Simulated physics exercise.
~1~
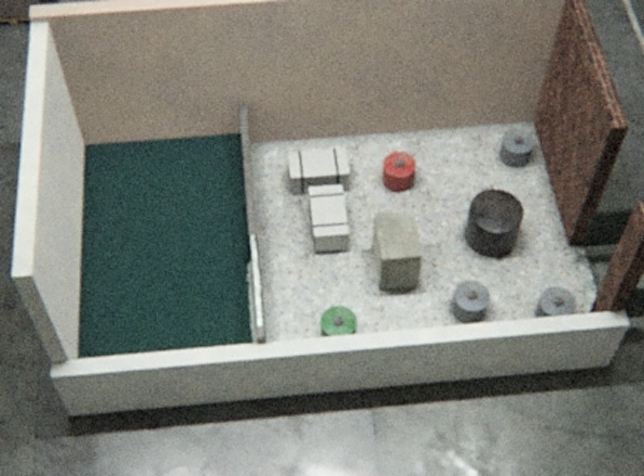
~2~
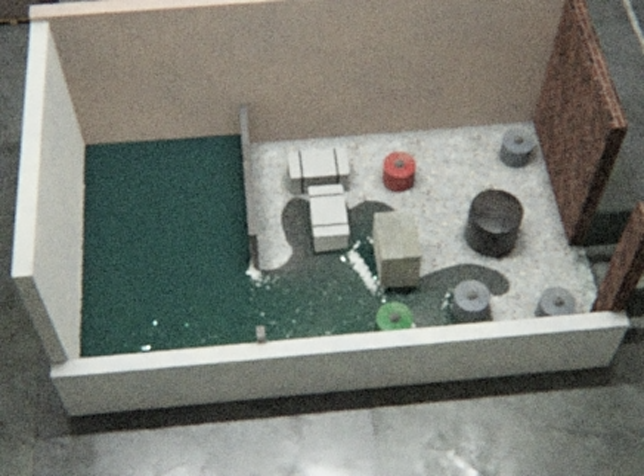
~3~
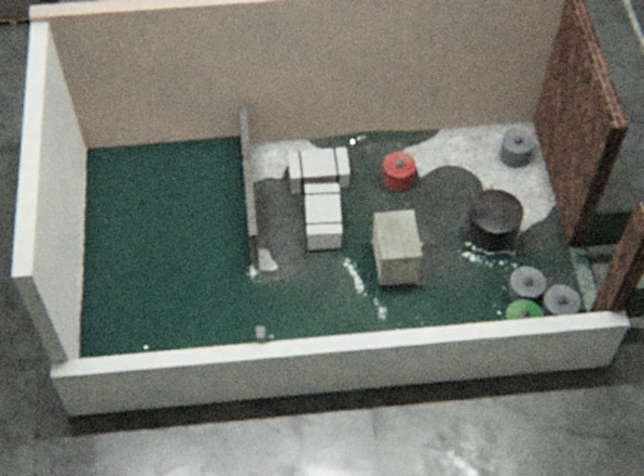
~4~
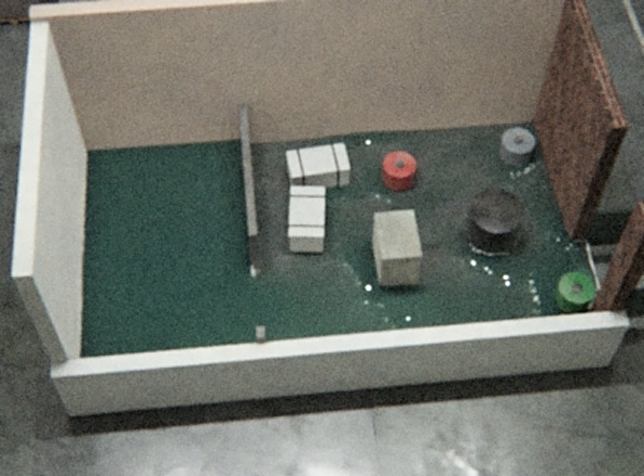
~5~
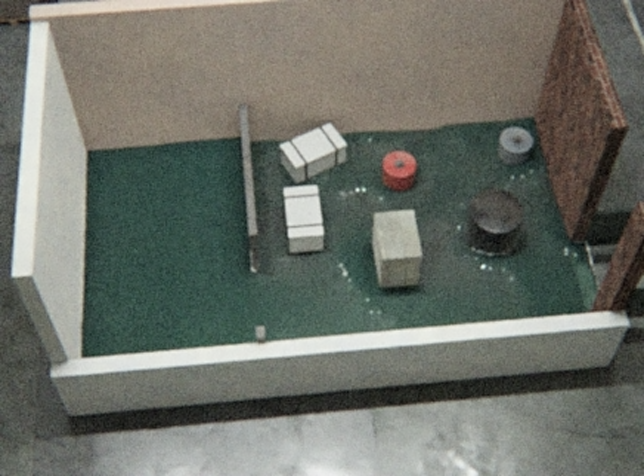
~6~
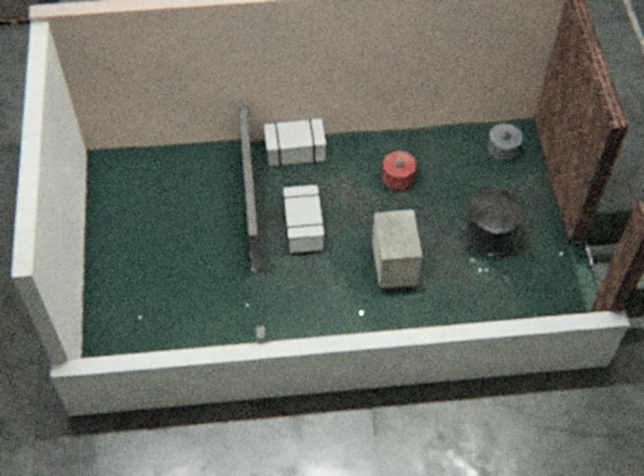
Green water floods the right room, carrying the green tub out while the red one stays.
